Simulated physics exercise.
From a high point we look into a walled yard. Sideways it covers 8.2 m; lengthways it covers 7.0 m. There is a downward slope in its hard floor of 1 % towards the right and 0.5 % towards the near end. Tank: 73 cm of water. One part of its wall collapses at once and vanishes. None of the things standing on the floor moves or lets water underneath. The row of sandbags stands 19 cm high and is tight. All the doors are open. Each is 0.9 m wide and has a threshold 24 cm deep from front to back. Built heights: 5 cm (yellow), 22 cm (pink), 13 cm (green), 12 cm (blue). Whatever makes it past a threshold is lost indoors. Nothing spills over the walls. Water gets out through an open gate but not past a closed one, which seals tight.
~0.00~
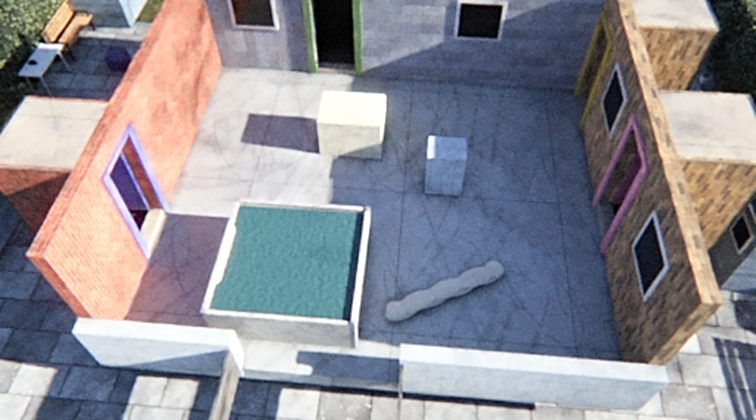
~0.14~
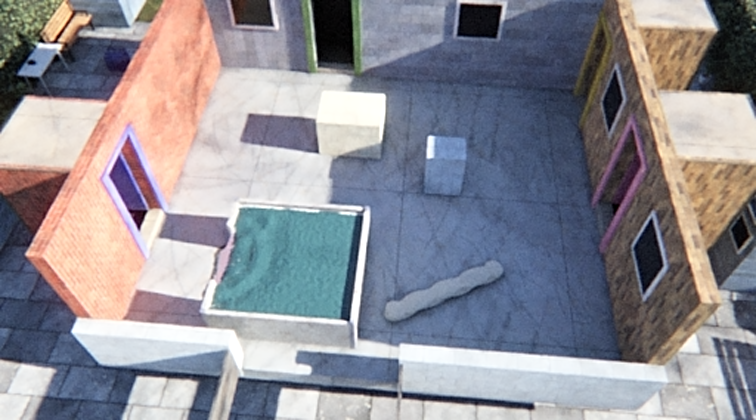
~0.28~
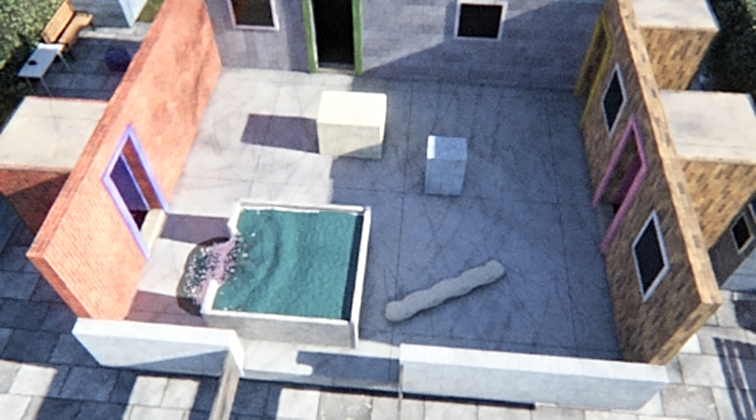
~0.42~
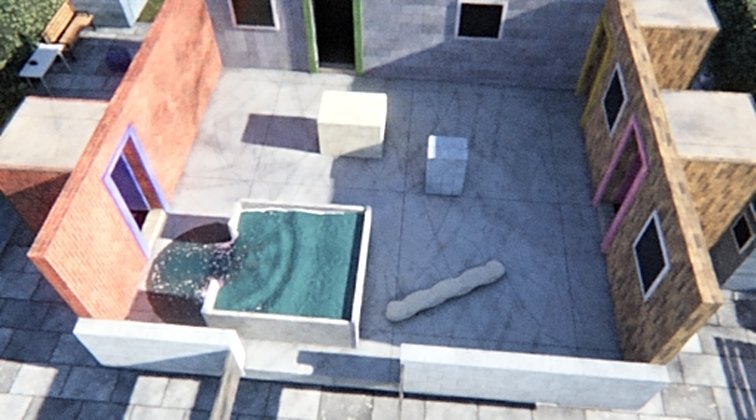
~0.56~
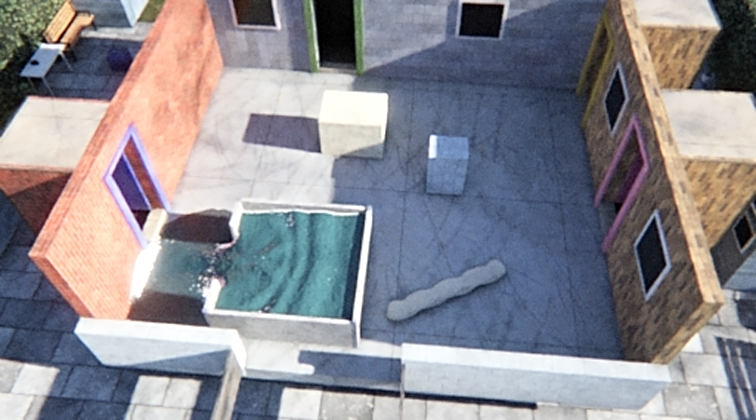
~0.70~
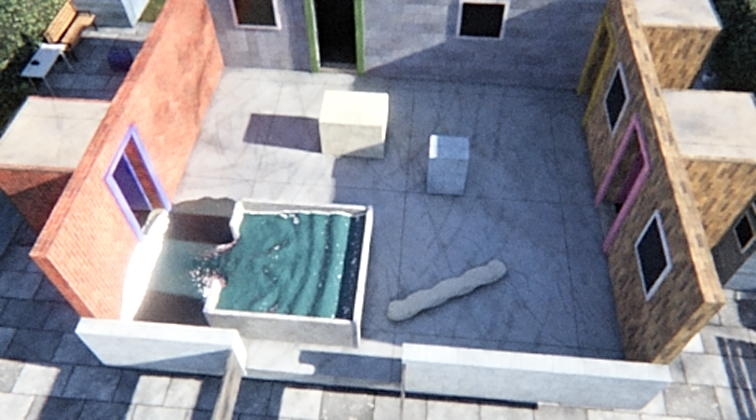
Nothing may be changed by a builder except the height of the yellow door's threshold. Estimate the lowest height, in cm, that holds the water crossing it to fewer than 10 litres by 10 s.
My estimate is 6.5 cm.
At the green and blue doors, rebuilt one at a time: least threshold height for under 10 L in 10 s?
About 8.0 cm at green and about 36 cm at blue.
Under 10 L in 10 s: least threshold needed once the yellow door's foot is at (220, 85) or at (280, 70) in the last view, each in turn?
About 10.5 cm, then about 12.5 cm.
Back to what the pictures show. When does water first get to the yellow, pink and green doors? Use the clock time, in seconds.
Yellow: 7.0 s; pink: 9.0 s; green: 3.6 s.
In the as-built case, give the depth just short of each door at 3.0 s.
Depth (cm): Yellow 0 / pink 0 / green 0 / blue 27.
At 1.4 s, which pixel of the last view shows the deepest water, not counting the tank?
Around pixel (122, 332).
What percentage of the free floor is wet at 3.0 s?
I'd say near 30 percent is wet.
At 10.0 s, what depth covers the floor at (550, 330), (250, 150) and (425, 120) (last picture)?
That's 1, 3 and 4 cm, in the order given.
After 1.4 s water covers 10 % of the floor, deepest (59 cm) near (122, 332); it has not reached the yellow door.
After 3.0 s water covers 30 % of the floor, deepest (36 cm) near (210, 329); it has not reached the yellow door.
After 10.0 s water covers 70 % of the floor, deepest (14 cm) near (210, 329); 10 cm at the yellow door, 23 litres in over its 5 cm threshold.
At the yellow door as built, the water arrived by 7.1 s and peaked near 10 cm at 8.8 s.
With a threshold of 5.5 cm, 19 litres would have come in within the 10 s; with 7.5 cm, 6 litres. So under 10 litres takes about 6.5 cm.
